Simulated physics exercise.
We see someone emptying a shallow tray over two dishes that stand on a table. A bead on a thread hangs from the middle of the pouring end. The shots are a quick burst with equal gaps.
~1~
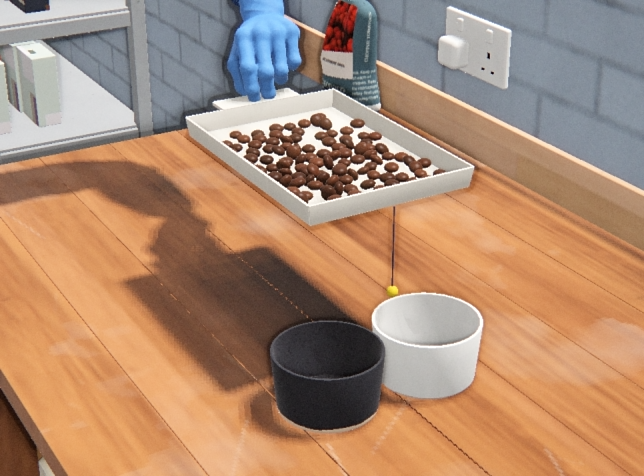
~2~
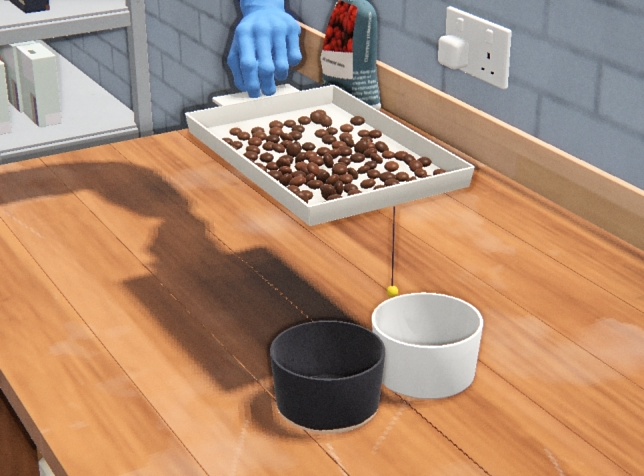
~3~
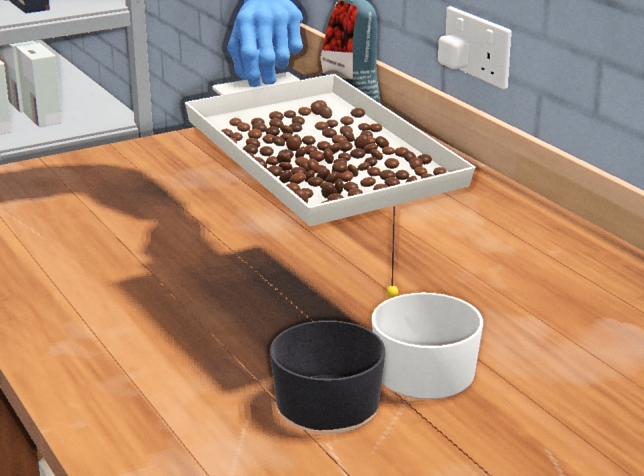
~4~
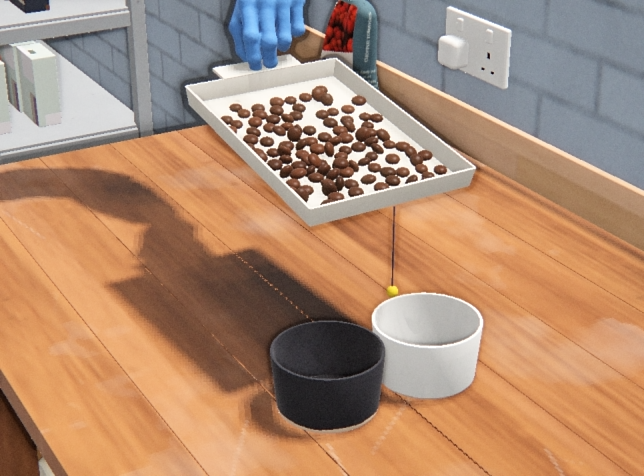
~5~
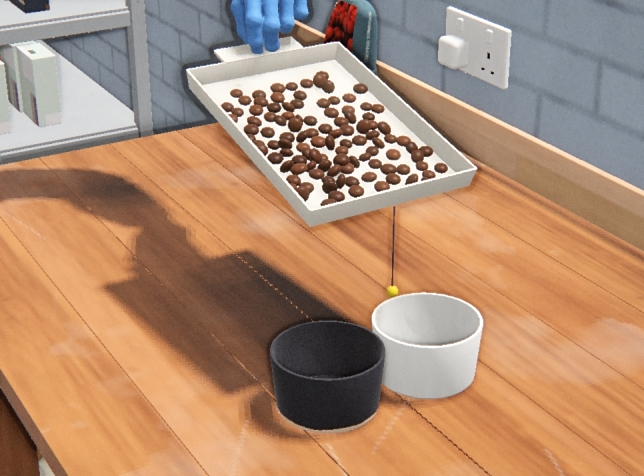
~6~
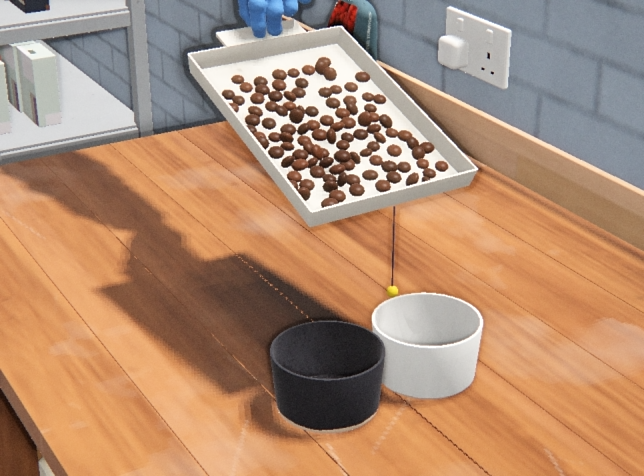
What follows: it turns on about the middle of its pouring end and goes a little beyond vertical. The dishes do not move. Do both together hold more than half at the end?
Caught overall: Over half.
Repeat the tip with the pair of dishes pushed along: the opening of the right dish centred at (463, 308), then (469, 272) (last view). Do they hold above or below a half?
First more than half, then under half.
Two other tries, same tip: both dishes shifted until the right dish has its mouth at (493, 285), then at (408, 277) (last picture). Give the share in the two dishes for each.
About 20 and 0 per cent.
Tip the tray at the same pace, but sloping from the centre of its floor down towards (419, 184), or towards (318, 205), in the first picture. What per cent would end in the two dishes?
In turn 30 and 90 in a hundred.
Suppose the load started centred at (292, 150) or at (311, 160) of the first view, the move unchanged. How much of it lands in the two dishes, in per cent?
About 80 and 80 per cent.
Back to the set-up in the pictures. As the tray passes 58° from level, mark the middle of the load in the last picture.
Near (374, 149).
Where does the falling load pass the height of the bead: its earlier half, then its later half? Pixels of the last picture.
Around (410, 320) and then (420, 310).
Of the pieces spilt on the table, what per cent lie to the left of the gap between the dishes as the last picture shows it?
Near 10 %.
Just after the last frame, tray tipped steeply; every one on the tray.
A moment on, tray tipped right over; roughly a third on the tray; about a tenth in the left dish; roughly a quarter in the right dish; about a tenth outside both; roughly a quarter in the air.
Further on, tray tipped past a quarter turn; roughly a quarter in the left dish; roughly half in the right dish; roughly a quarter outside both.
When it is over, tray tipped past a quarter turn; roughly a quarter in the left dish; roughly half in the right dish; roughly a quarter outside both.
